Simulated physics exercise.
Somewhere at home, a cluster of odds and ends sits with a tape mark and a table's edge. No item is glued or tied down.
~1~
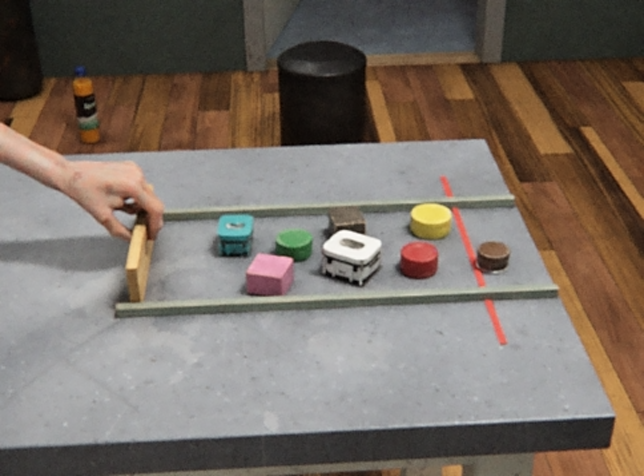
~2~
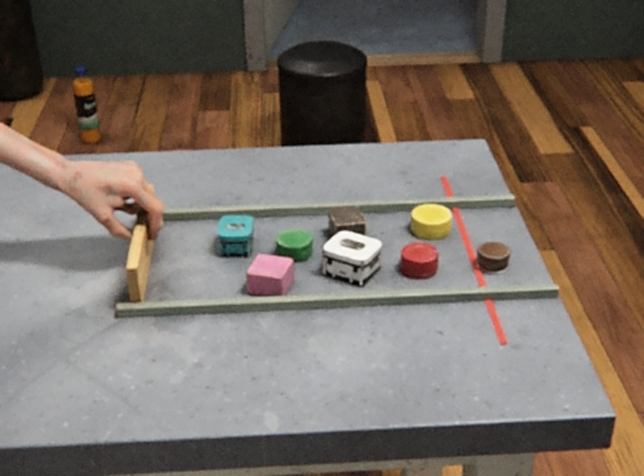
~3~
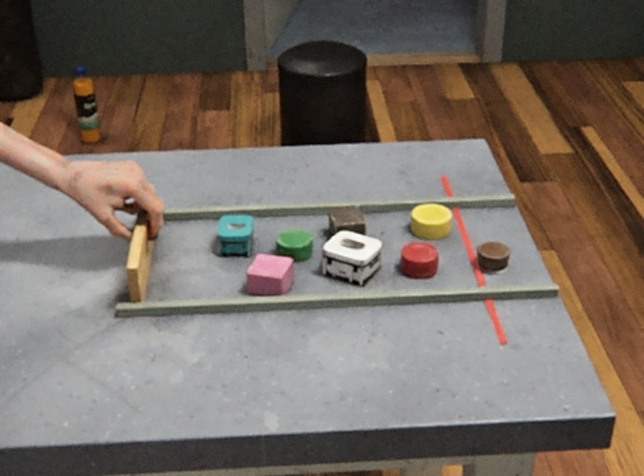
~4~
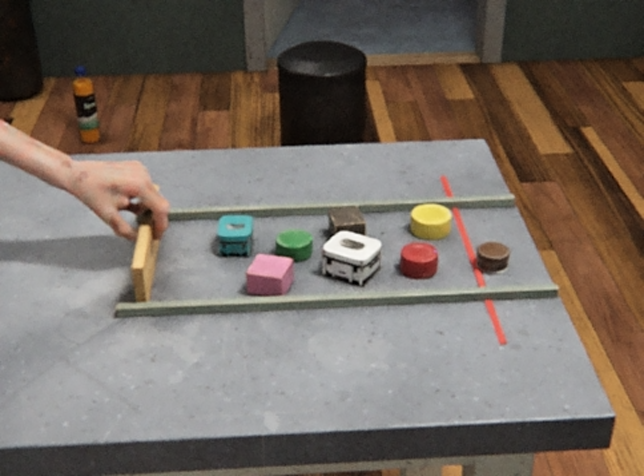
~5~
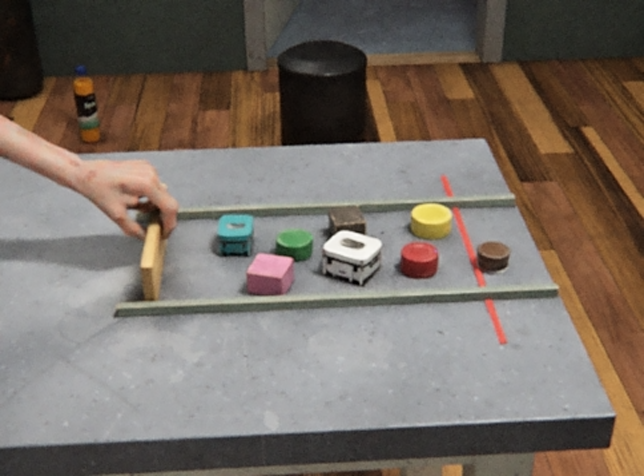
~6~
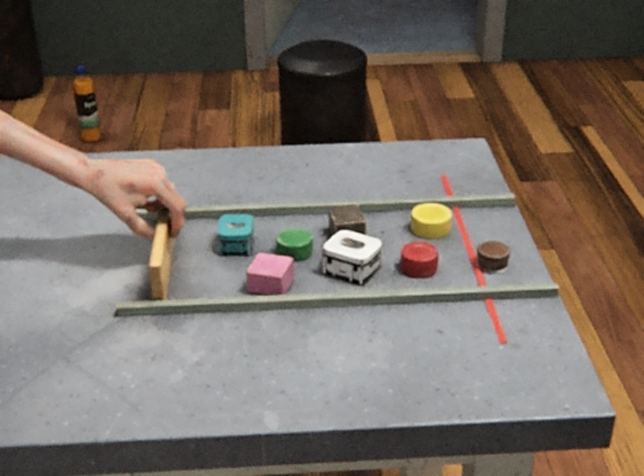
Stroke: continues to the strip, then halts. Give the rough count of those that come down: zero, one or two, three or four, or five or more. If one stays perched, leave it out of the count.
Gone: Three, perhaps four.
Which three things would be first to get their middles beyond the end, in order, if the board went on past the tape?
The brown pot, the red lid, the yellow lid.
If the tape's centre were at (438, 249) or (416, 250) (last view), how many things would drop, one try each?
First try 1, second try 1.
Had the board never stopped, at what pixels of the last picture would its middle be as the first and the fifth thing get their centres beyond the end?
About (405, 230) and about (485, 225).
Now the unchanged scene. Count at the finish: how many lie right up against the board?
The figure is 2.
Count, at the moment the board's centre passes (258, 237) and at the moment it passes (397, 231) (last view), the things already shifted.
At the first place 3, at the second 8.
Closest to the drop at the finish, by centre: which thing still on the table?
The one is the white case.
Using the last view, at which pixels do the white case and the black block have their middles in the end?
First (536, 255), then (496, 207).
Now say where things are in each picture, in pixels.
The first picture shows brown pot (493, 258); yellow lid (431, 222); red lid (419, 260); board (143, 243); tape (469, 249).
The second picture shows yellow lid (431, 222); black block (347, 226).
The third picture shows red lid (419, 260); pink block (271, 276).
The fourth picture shows brown pot (493, 258); board (148, 243).
The fifth picture shows yellow lid (431, 222); turquoise case (236, 236).
The sixth picture shows brown pot (493, 257); yellow lid (431, 221); red lid (419, 260); board (164, 241); tape (469, 248).
A little later, none off yet; brown pot at rest near (493, 257); yellow lid at rest near (431, 221); red lid at rest near (419, 260).
Next, none off yet; brown pot shifted a little near (512, 256); yellow lid shifted about its own width near (459, 219); red lid shifted about its own width near (478, 257).
When it is over, the number that fall off is three or four; down, red lid, yellow lid and brown pot.
